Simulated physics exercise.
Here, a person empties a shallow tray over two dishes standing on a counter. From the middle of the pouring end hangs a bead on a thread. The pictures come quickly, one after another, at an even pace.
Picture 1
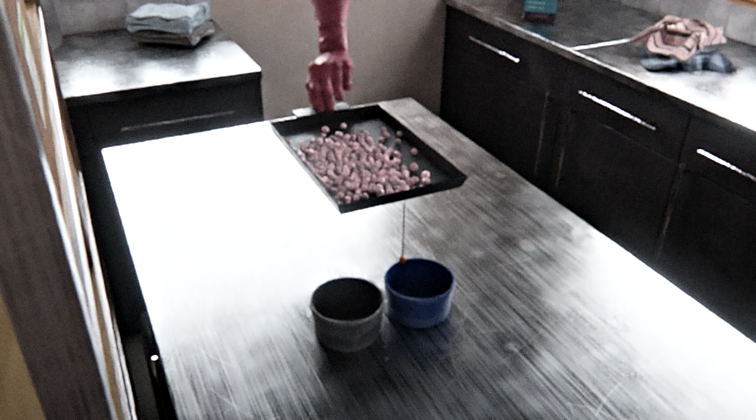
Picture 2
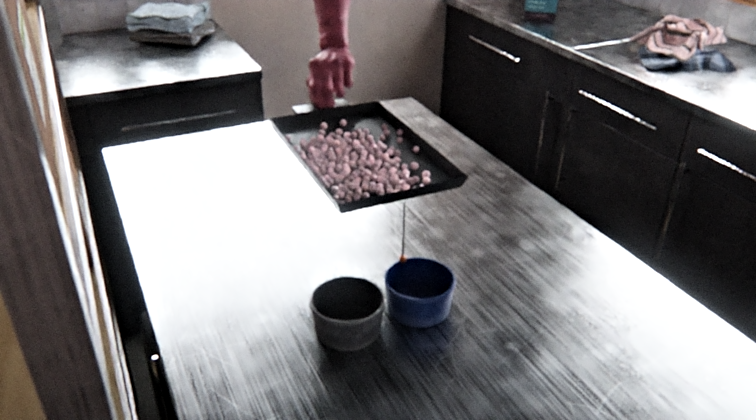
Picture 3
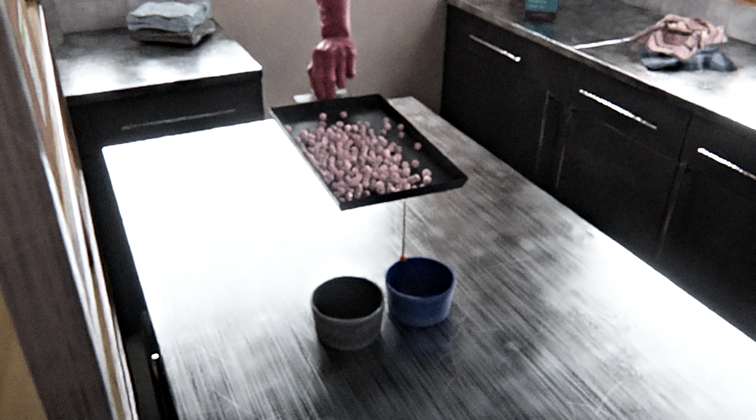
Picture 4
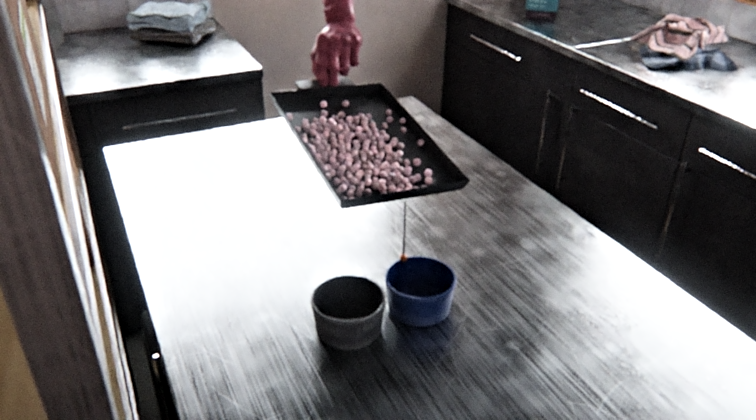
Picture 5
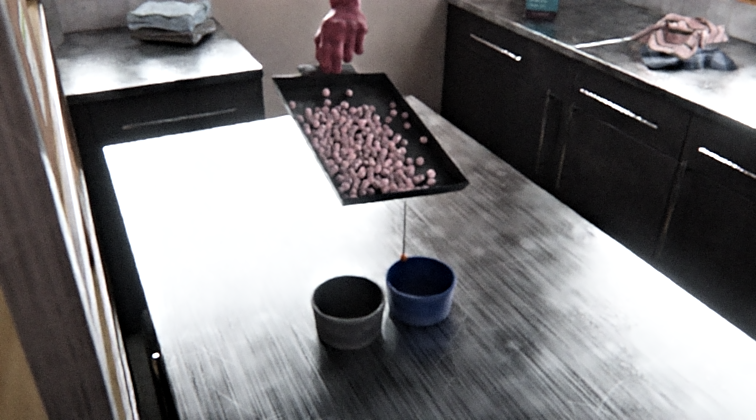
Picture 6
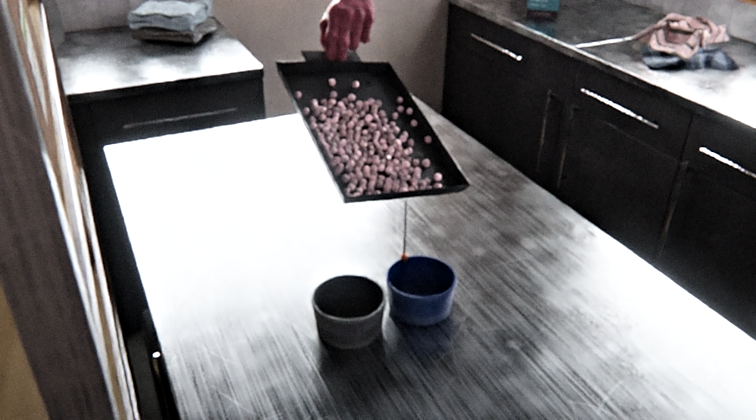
In a kitchen, a hand raised the far end of a dark tray of small pinkish balls above a grey dish and a blue one, and its near edge dipped slightly to the right.
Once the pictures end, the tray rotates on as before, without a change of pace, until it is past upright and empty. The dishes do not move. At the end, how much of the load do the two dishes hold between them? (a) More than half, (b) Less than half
b, less than half.
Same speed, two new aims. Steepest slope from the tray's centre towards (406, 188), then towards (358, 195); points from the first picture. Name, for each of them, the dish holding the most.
For the first place it's the right-side dish, for the second the left-side dish.
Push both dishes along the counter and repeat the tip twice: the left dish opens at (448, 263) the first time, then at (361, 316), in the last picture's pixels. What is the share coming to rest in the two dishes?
First placement: 70 per cent; second placement: 20 per cent.
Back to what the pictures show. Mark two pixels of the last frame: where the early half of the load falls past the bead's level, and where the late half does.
First close to (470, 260), next close to (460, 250).
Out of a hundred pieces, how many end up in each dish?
Left dish keeps 0 %, right dish keeps 20 %.
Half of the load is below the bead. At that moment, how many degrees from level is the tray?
Around 80° of tilt.
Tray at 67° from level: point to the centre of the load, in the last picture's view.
The middle of the pieces shows up near (447, 203).
Soon after the last picture, tray tipped steeply; about half on the tray; a small part in the right dish; about a quarter outside both; about a quarter in the air.
A little later, tray tipped past a quarter turn; about a quarter in the right dish; most outside both; a stray few in the air.
Later still, tray tipped past a quarter turn; about a quarter in the right dish; most outside both.
By the end, tray tipped past a quarter turn; none in the left dish; about a quarter in the right dish; most outside both.
